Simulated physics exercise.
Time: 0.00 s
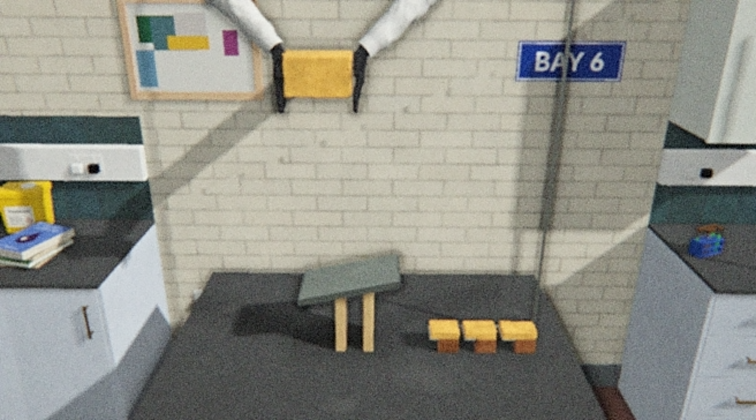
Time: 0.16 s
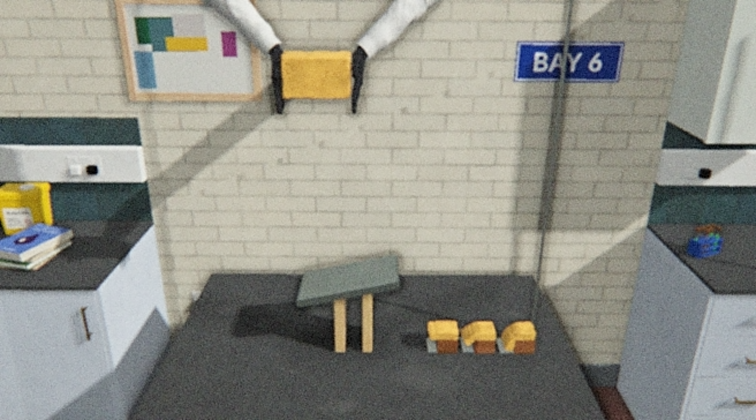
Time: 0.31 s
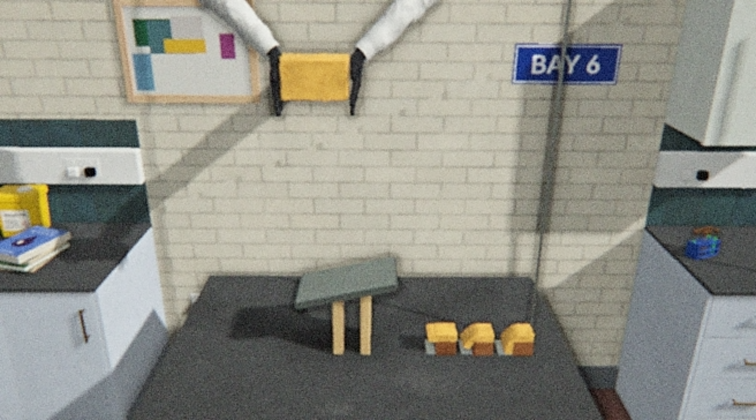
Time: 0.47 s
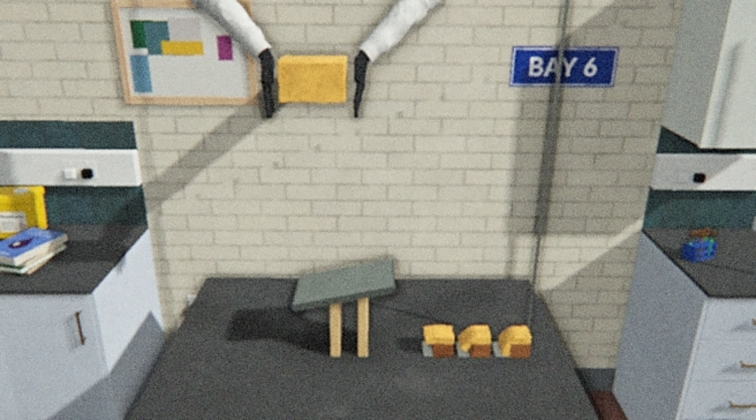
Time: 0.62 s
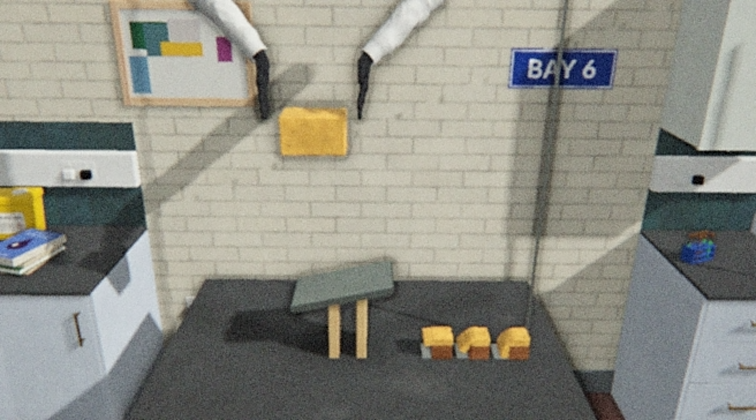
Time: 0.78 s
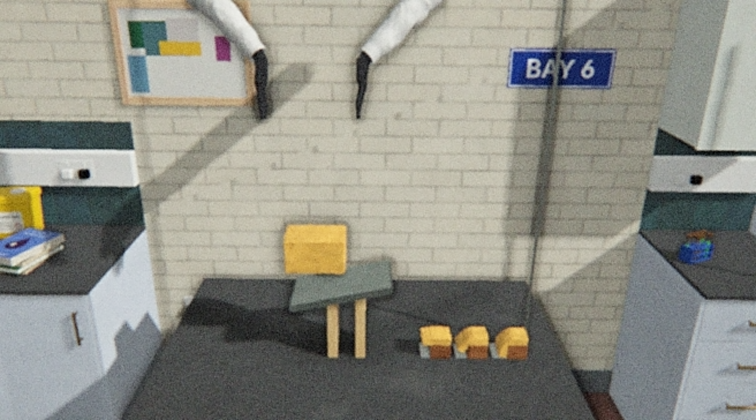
Two black-gloved hands in white sleeves hold a yellow-orange block before a pale brick wall, seen from the front and slightly above a dark bench between cabinets. Below are a tilted grey-green board on two wooden legs and, to the right, three small orange-topped bars whose ends droop unequally. The hands part and the block drops to just above the board, while the view drifts very slightly.
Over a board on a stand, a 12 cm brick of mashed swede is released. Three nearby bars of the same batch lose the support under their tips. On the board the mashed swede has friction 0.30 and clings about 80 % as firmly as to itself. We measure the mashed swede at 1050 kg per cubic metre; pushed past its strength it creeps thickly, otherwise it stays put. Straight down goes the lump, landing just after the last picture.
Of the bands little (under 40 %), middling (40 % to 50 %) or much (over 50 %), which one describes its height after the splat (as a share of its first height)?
Middling.
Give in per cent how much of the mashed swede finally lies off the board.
45 % off the board.
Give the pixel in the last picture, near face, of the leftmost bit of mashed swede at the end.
Close to pixel (285, 304).
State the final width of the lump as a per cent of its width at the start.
About 150 per cent.
After 0.89 s, it stands 46 % of its first height and 13 % has gone off the board.
After 1.03 s, it stands 43 % of its first height and 35 % has gone off the board.
After 1.16 s, it stands 43 % of its first height and 42 % has gone off the board.
After 1.30 s, it stands 43 % of its first height and 46 % has gone off the board.
After 1.40 s, it stands 43 % of its first height and 46 % has gone off the board.
